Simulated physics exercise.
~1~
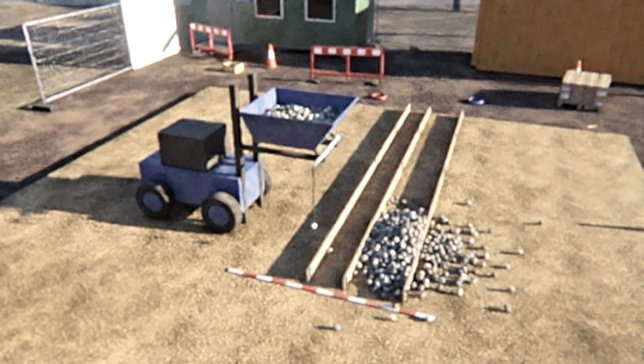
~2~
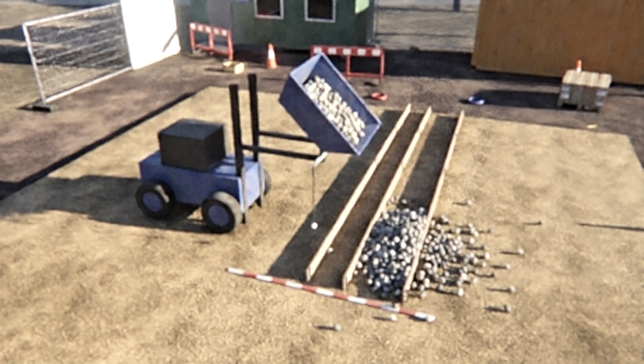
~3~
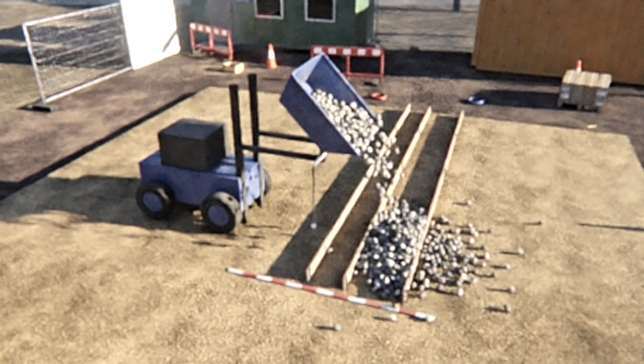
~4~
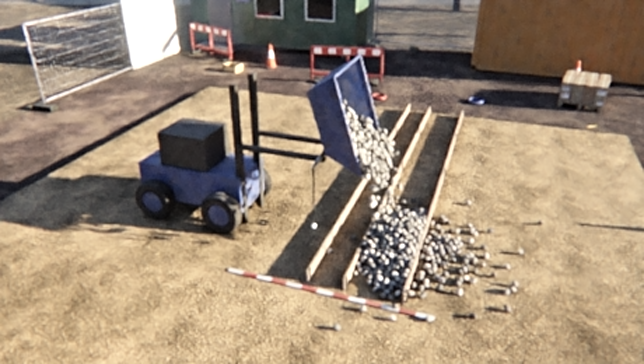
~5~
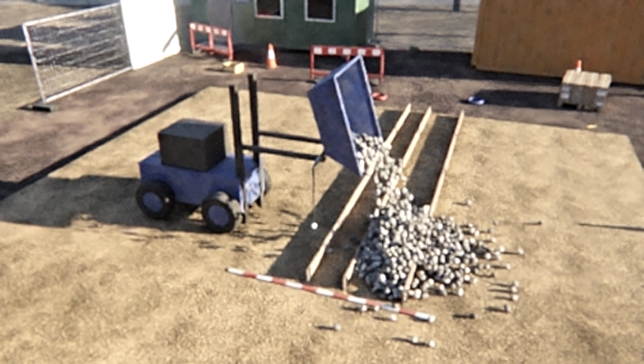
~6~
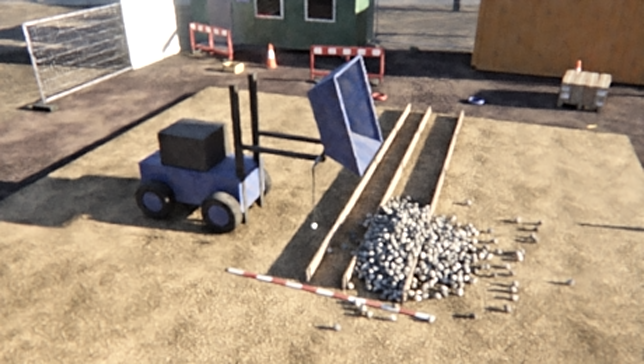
A small blue forklift tilted its raised skip to the right and poured grey stones over the wooden boards onto an earlier heap, which grew and spread past the last board, until the skip hung empty and still.
